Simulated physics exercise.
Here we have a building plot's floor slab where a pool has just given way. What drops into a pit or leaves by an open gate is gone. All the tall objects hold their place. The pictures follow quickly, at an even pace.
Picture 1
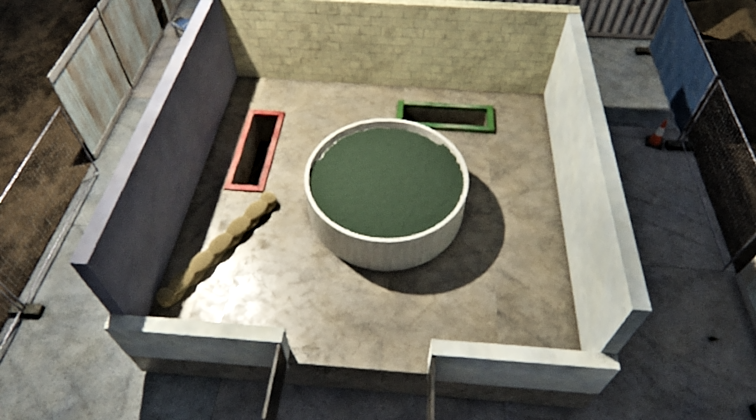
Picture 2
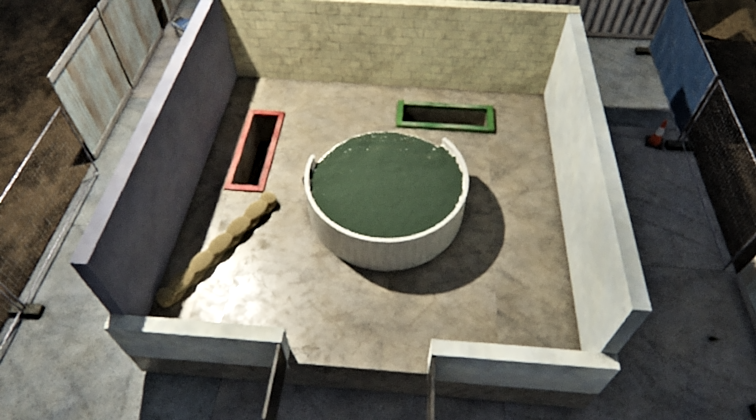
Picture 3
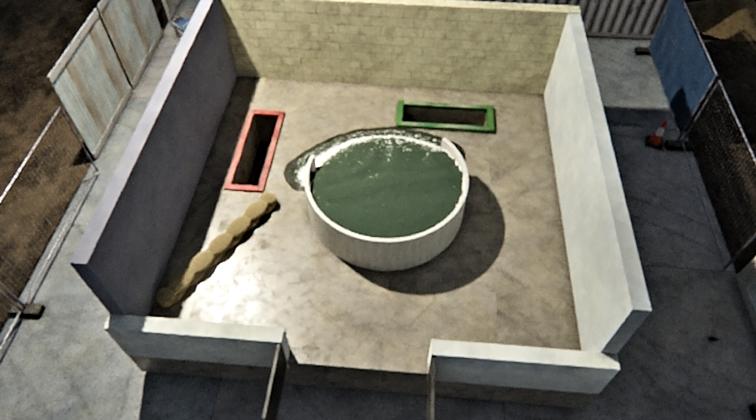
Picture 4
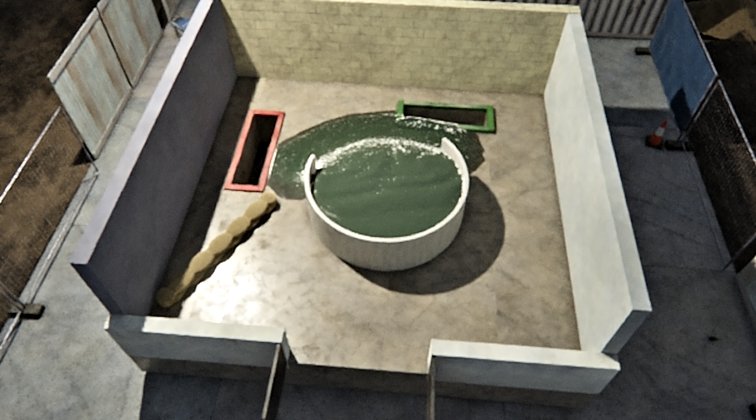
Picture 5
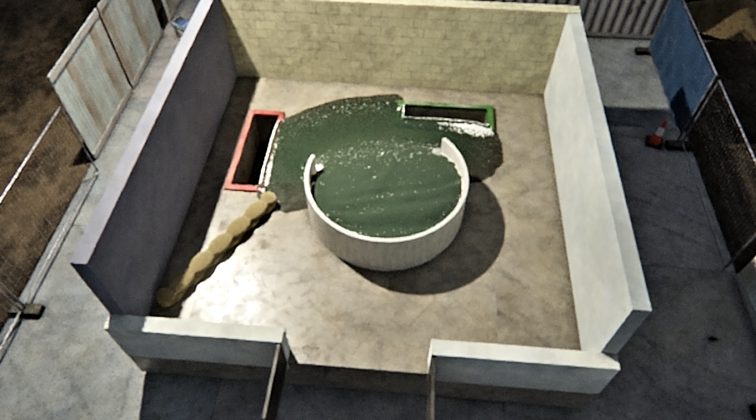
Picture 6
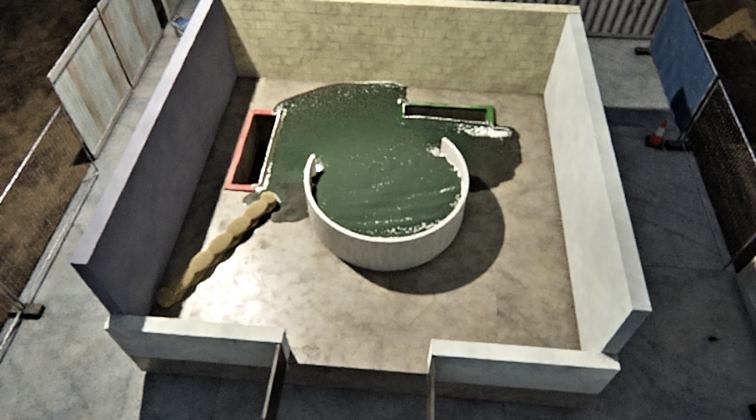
At first, still green water fills a round white tank on a walled concrete slab, between a red-rimmed pit and a green-rimmed one. Then the tank's far side opens and water pours out behind it, spreading across the floor to the edges of both pits and toward the back wall.
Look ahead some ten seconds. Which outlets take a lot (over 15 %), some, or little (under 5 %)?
One by one: The gate takes not even 5 %; the red pit takes above 15 %; the green pit takes above 15 %.
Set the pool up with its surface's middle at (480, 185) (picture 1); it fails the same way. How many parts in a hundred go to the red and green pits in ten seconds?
Parts in a hundred: Red 15, green 35.
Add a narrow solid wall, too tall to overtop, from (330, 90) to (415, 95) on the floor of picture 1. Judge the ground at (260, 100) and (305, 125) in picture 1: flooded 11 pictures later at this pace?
In turn: Covered, flooded.
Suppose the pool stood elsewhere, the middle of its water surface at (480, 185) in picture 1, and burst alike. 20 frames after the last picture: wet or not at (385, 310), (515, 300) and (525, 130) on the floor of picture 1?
One after the other: Free of water, free of water, awash.
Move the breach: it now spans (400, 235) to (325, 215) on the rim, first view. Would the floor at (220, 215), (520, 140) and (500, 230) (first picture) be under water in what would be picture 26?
In turn: Covered, not flooded, dry.
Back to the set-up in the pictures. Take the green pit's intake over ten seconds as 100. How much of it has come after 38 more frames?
Close to 100 %.
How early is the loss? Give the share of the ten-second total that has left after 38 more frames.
Close to 85 %.
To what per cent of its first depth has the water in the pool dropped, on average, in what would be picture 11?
Some 52 per cent.
A moment on, water covers 30 % of the floor; the gate 0 %, the red pit 5 %, the green pit 8 %.
Next, water covers 40 % of the floor; the gate 0 %, the red pit 7 %, the green pit 13 %.
Then, water covers 50 % of the floor; the gate 0 %, the red pit 13 %, the green pit 16 %.
Later, water covers 85 % of the floor; the gate 0 %, the red pit 22 %, the green pit 17 %.
In the end, water covers 95 % of the floor; the gate 2 %, the red pit 28 %, the green pit 18 %.
